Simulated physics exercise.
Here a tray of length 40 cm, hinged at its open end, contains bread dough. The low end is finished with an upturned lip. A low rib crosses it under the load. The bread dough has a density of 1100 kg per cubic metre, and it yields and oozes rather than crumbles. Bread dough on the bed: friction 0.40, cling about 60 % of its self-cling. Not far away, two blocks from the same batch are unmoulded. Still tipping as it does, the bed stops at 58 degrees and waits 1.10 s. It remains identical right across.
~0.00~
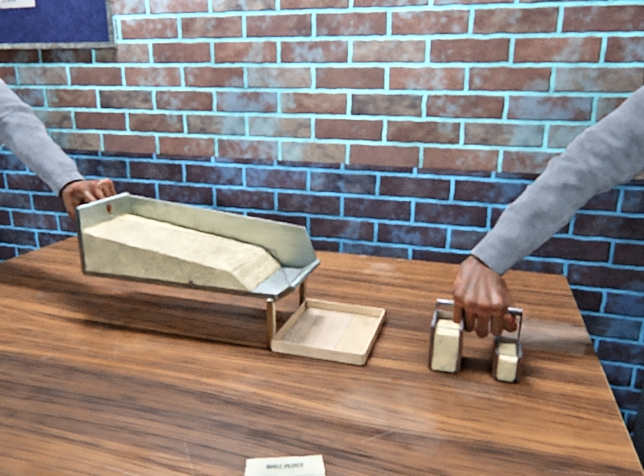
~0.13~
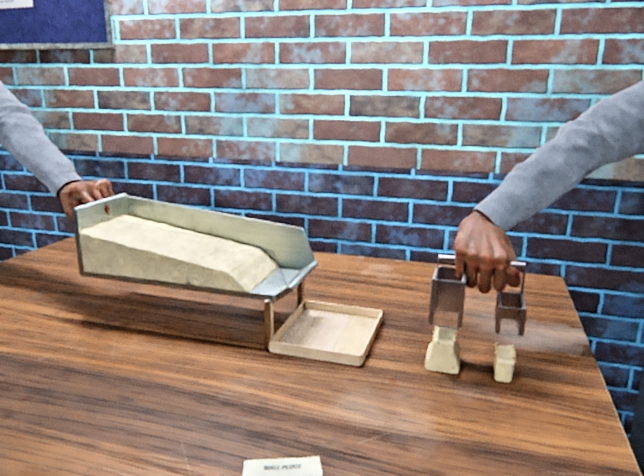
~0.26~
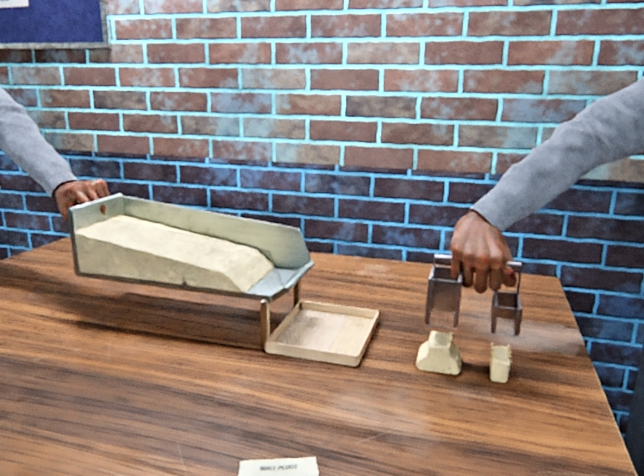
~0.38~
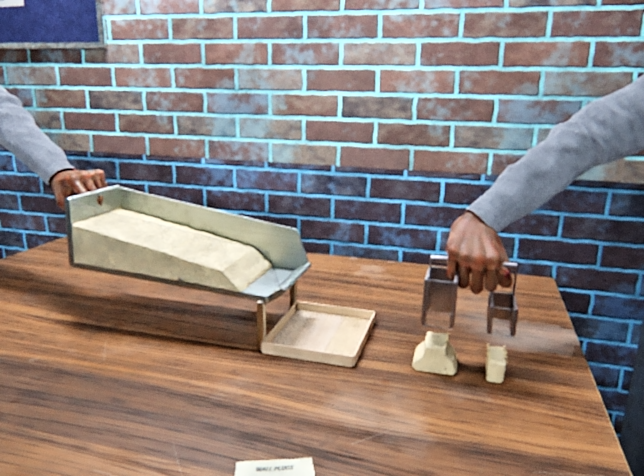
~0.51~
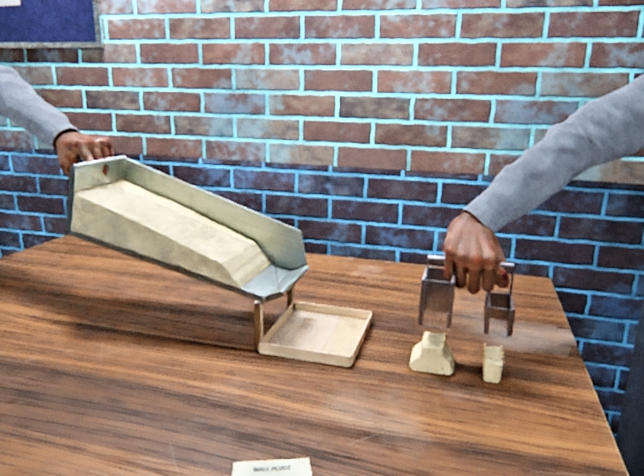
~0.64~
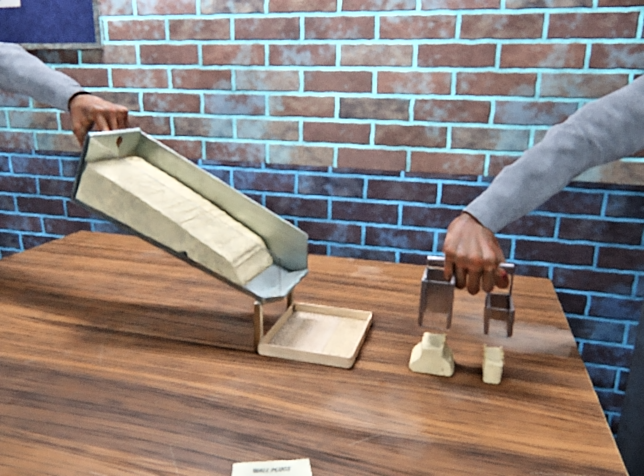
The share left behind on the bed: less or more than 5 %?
My guess is it lands south of 5 percent.
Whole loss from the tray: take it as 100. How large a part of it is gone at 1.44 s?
100 %.
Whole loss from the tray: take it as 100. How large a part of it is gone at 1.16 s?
Around 50 percent.
After 0.88 s, the tilt is 40 degrees and 100 % is on the bed.
After 1.16 s, the tilt is 58 degrees and 53 % is on the bed.
After 1.44 s, the tilt is 58 degrees and 0 % is on the bed.
After 1.72 s, the tilt is 58 degrees and 0 % is on the bed.
After 2.27 s, at the end, the tilt is 58 degrees and 0 % is on the bed.
